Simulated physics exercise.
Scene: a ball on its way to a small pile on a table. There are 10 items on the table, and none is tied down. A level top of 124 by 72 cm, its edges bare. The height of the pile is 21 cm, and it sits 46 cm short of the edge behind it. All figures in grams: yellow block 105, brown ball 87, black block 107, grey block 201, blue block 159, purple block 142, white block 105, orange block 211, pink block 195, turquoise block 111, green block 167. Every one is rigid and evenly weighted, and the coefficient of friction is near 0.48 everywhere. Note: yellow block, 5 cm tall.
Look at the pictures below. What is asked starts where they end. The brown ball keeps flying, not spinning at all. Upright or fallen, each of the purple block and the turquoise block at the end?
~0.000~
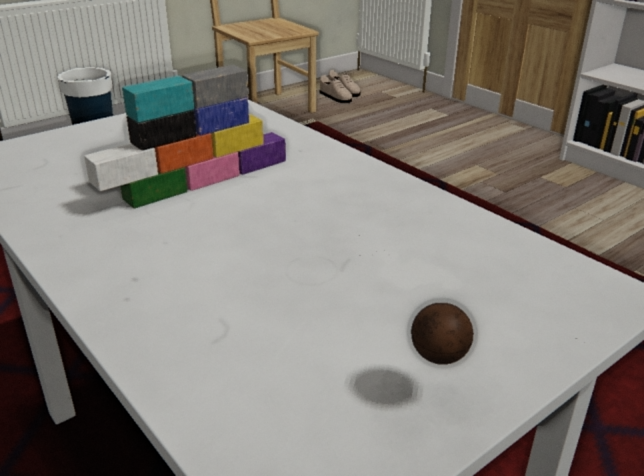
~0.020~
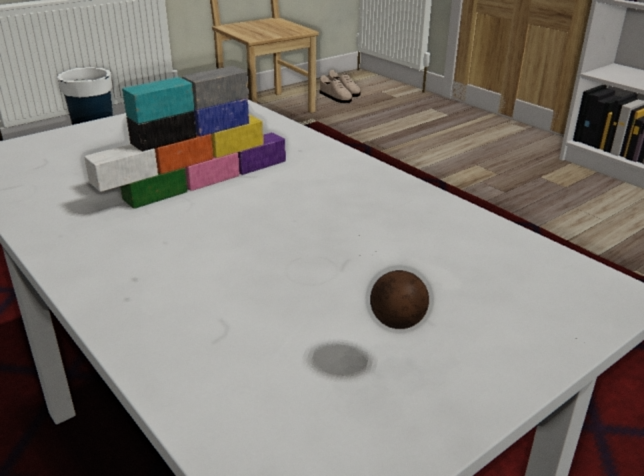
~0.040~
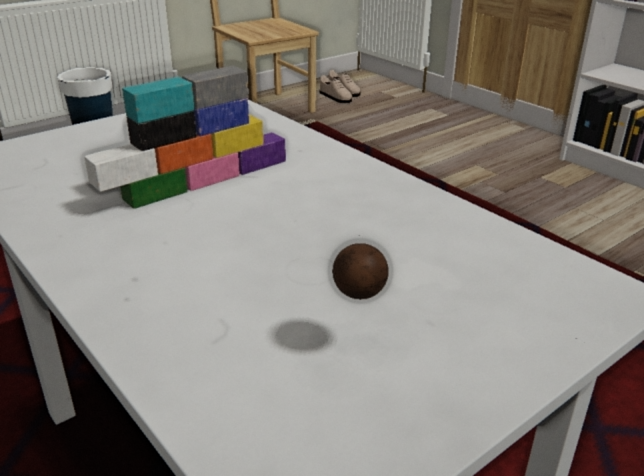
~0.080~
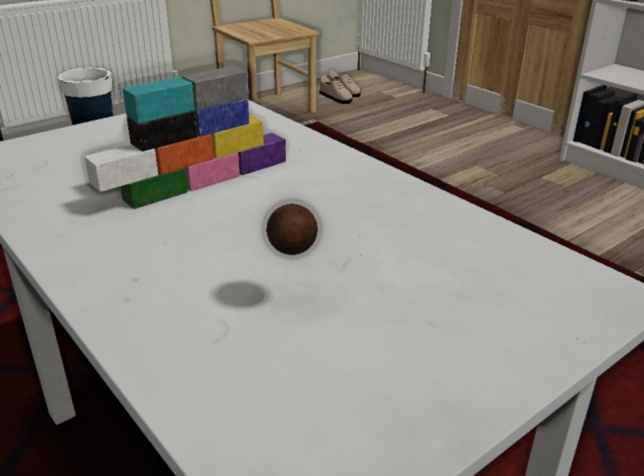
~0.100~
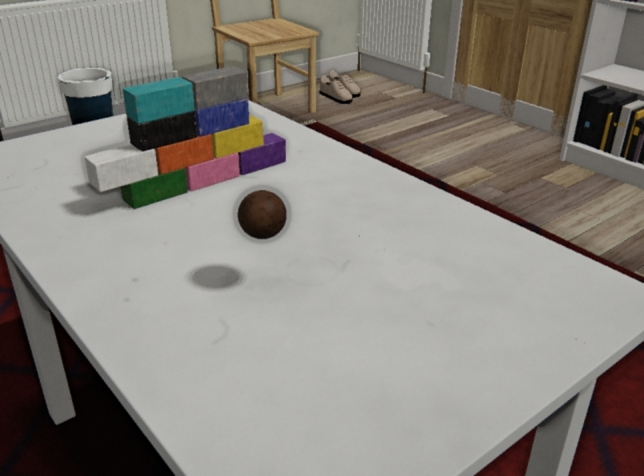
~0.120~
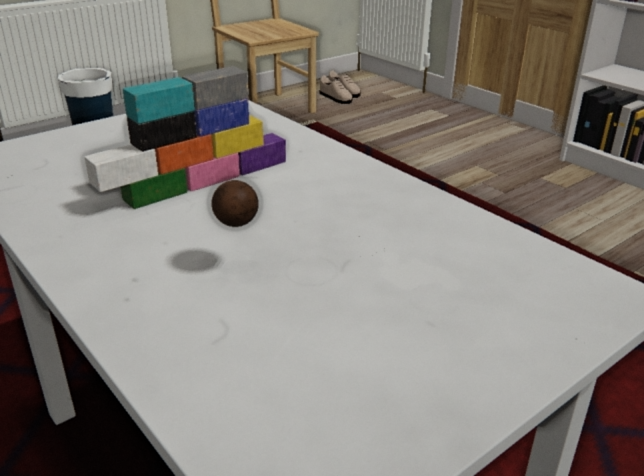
One by one: My guess is the purple block stays vertical. My guess is the turquoise block stays vertical.
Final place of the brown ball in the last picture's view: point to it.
About (136, 193).
Around 0.22 s, brown ball near (149, 194); turquoise block at 3° to upright near (160, 99); white block at 4° to upright.
Around 0.32 s, brown ball near (142, 193); white block shifted 3 cm; green block shifted 3 cm.
Finally (1.0 s), all 10 still in place (within 4 cm). Final places as that camera would see them, purple block near (258, 154), turquoise block near (159, 99).
